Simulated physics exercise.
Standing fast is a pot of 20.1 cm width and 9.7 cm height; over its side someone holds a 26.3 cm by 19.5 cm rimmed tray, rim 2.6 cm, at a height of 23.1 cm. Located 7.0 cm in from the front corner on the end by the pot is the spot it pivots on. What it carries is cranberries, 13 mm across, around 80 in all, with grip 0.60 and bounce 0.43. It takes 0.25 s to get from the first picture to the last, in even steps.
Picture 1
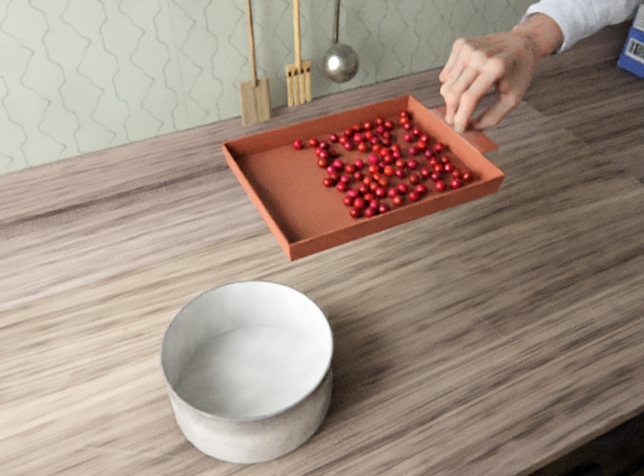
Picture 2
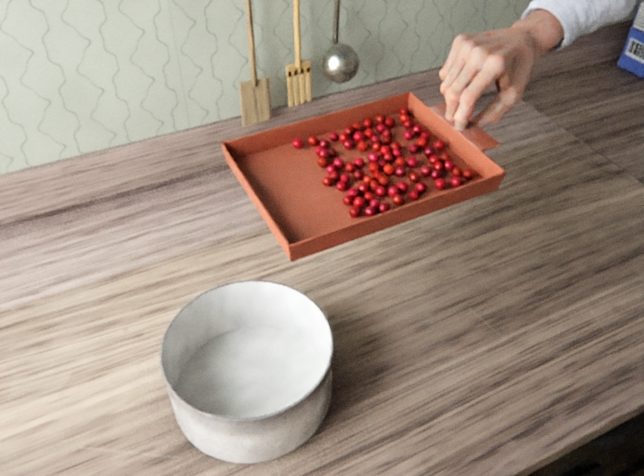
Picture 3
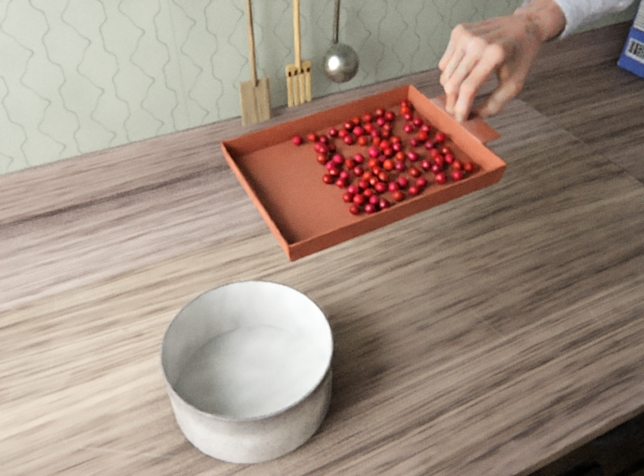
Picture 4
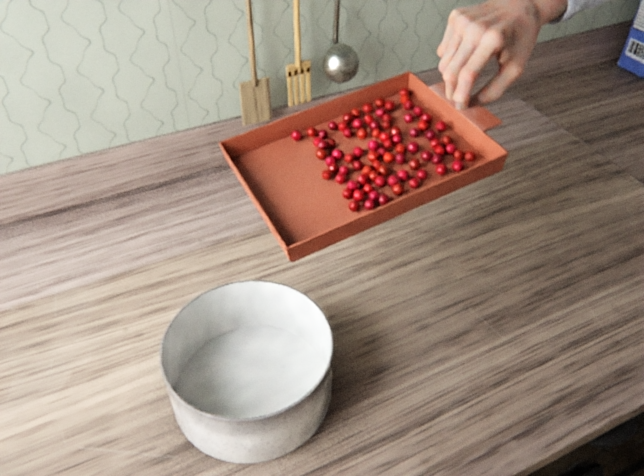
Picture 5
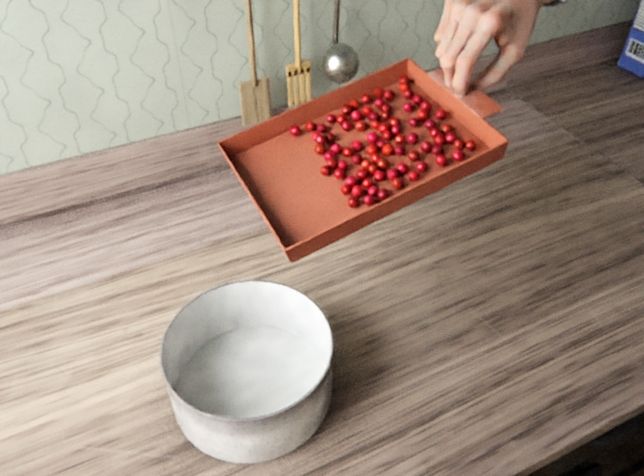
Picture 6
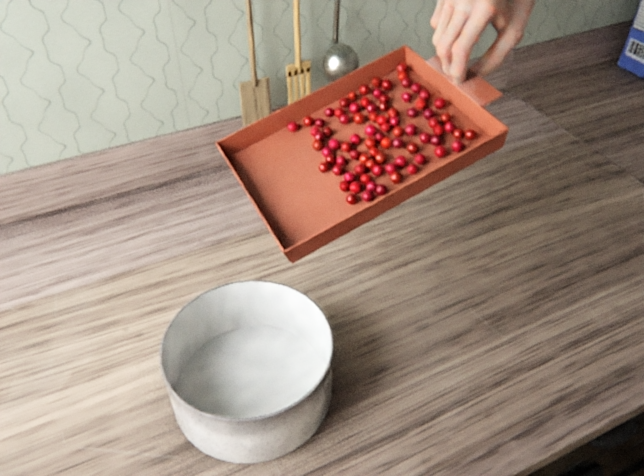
A hand tilted an orange-brown tray of red cranberries, slowly at first and then more steeply, raising its right side while the berries stayed bunched together and a pale round pot stood still below.
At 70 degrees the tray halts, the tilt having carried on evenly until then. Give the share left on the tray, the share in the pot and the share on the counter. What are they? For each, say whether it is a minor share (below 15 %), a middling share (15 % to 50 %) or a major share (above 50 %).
Outcome: Tray: The main mass. Pot: Only a little. Counter: Only a little.
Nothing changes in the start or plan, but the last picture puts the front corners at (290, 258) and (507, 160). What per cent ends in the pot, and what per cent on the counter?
The pot gets 5 and the counter 0.
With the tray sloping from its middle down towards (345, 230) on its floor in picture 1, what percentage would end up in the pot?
About 10 per cent.
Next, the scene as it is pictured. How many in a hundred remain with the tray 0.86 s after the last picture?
About 90 per cent.
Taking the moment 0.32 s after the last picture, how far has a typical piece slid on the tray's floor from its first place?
It has moved some 10 cm from its start.
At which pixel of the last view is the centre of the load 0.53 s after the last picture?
At that moment the load's centre is around (264, 196).
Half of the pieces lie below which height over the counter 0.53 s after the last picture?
The halfway mark sits at about 26 cm.
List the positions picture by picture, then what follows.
The first frame shows tray tilt 0 degrees, front corners at (291, 242) and (501, 173); middle of the pieces at (383, 166); pot at (247, 343).
The second frame shows tray tilt 1 degrees, front corners at (291, 243) and (502, 171); middle of the pieces at (383, 164).
The third frame shows tray tilt 3 degrees, front corners at (290, 244) and (503, 163), lowest corner left front; middle of the pieces at (383, 160).
The fourth frame shows tray tilt 7 degrees, front corners at (288, 245) and (504, 152), lowest corner left front; middle of the pieces at (382, 152).
The fifth frame shows tray tilt 12 degrees, front corners at (287, 246) and (504, 140), lowest corner left front; middle of the pieces at (381, 145).
The sixth frame shows tray tilt 16 degrees, front corners at (285, 248) and (503, 128), lowest corner left front; middle of the pieces at (380, 137); pot at (247, 343).
Then, 0.32 s after the last picture, tilt 43 degrees; the tray holds 100 %, the pot 0 %.
Then, 0.53 s after the last picture, tilt 60 degrees; the tray holds 100 %, the pot 0 %.
Then, 0.86 s after the last picture, tilt 70 degrees; the tray holds 90 %, the pot 5 %.
In the end, tray 90 %, pot 5 %, counter 5 %.
